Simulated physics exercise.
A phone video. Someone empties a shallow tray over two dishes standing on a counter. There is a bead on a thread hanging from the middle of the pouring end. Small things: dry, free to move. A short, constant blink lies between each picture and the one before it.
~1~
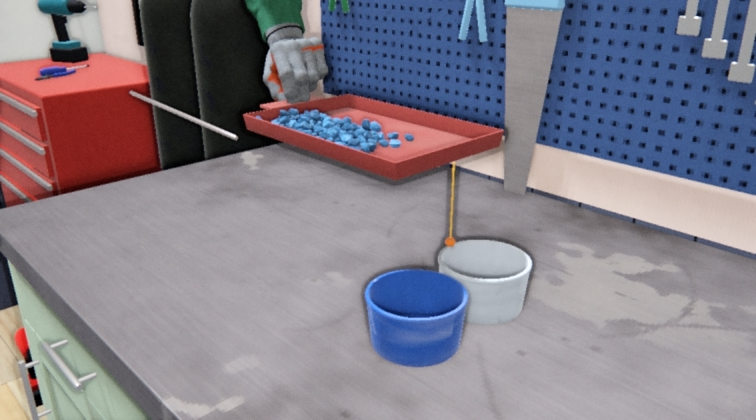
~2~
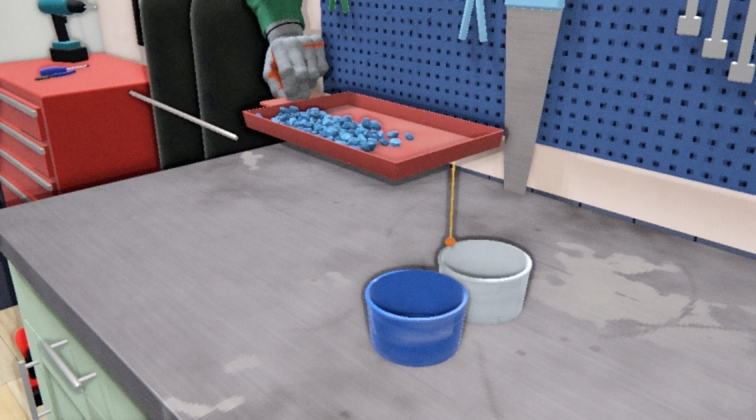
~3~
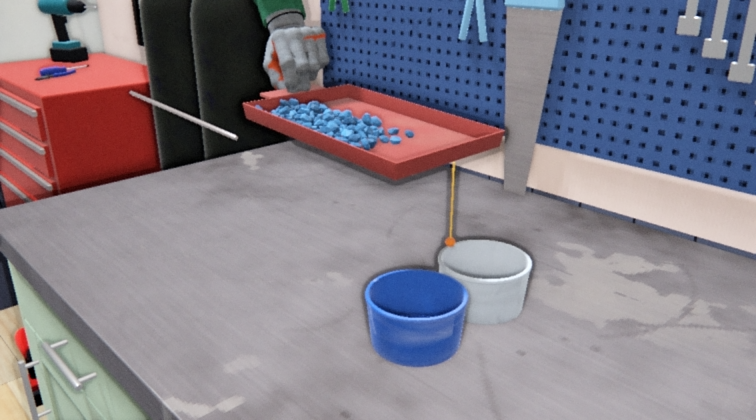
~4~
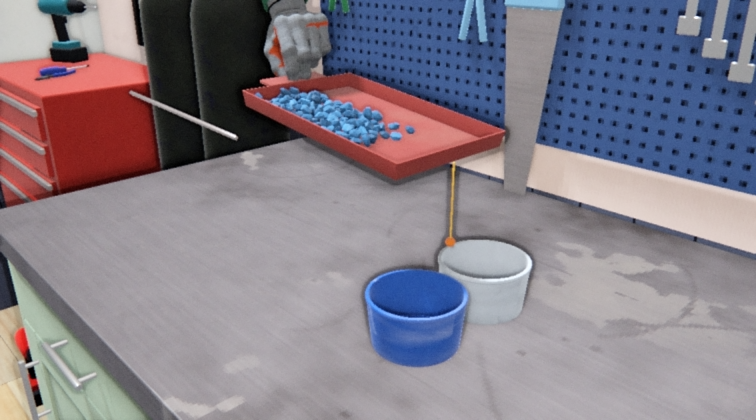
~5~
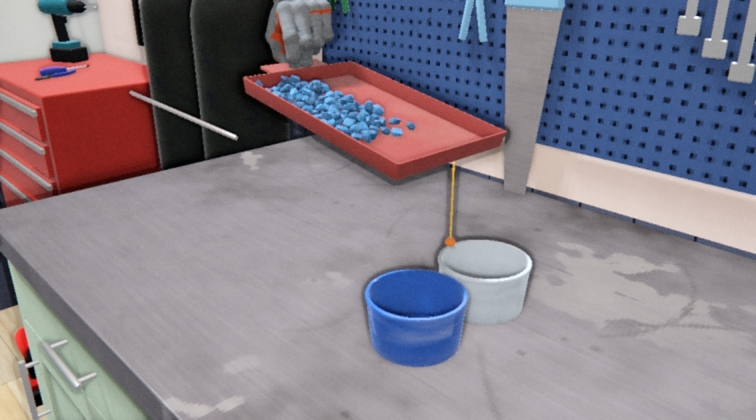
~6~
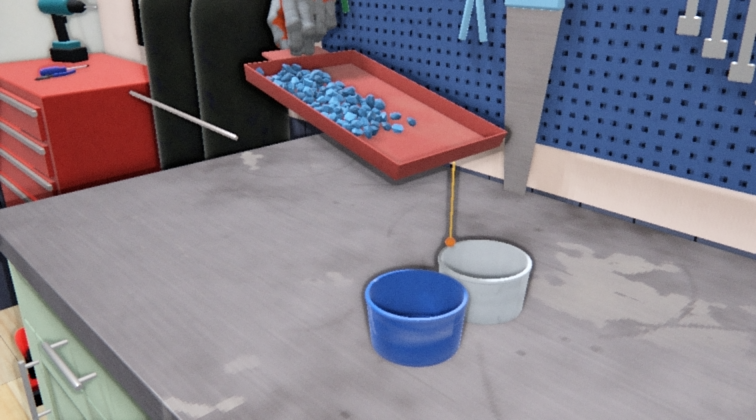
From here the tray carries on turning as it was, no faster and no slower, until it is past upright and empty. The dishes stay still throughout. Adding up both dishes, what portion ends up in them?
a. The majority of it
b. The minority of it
a, the majority of it.
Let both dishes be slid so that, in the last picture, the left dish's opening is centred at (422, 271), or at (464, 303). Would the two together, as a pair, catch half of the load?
With the first shift the pair saves less than a half; with the second, beyond half.
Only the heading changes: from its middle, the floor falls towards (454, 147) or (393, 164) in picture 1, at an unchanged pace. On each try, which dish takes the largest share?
Try 1: Right-side dish. Try 2: Left-side dish.
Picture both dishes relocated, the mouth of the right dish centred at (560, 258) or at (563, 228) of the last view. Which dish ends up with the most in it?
Result, try one: The left of the two; try two: The left of the two.
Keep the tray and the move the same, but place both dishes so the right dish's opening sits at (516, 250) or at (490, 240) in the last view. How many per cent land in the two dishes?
That makes 90 per cent, followed by 30 per cent.
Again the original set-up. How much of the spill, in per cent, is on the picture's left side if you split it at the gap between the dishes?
About 0 %.
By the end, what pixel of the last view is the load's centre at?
The centre comes to rest near (479, 312).
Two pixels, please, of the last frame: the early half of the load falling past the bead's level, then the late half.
Near (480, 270) and later near (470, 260).
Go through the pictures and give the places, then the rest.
In the first frame, corners of the pouring end near (396, 161) and (500, 130), level; middle of the load near (325, 132), aquarium stones; left dish near (453, 332); right dish near (520, 293); bead on its thread near (450, 242).
In the second frame, corners of the pouring end near (396, 161) and (501, 130), level; middle of the load near (325, 130).
In the third frame, corners of the pouring end near (396, 162) and (501, 130), tipped barely, level across its low end; middle of the load near (325, 124).
In the fourth frame, corners of the pouring end near (397, 162) and (502, 131), tipped a little, level across its low end; middle of the load near (326, 116).
In the fifth frame, corners of the pouring end near (398, 162) and (503, 131), tipped a little, level across its low end; middle of the load near (326, 107).
In the sixth frame, corners of the pouring end near (399, 163) and (504, 131), tipped a little, level across its low end; middle of the load near (327, 99); left dish near (453, 332); right dish near (520, 293).
Shortly afterwards, tray tipped steeply; all but a few on the tray; a little in the air.
Next, tray tipped right over; near a third on the tray; a little in the left dish; near a quarter in the right dish; near a quarter outside both; only a few in the air.
Some moments later, tray tipped past a quarter turn; near a quarter in the left dish; near a third in the right dish; near a third outside both.
In the end, tray tipped past a quarter turn; near a quarter in the left dish; near a third in the right dish; near a third outside both.
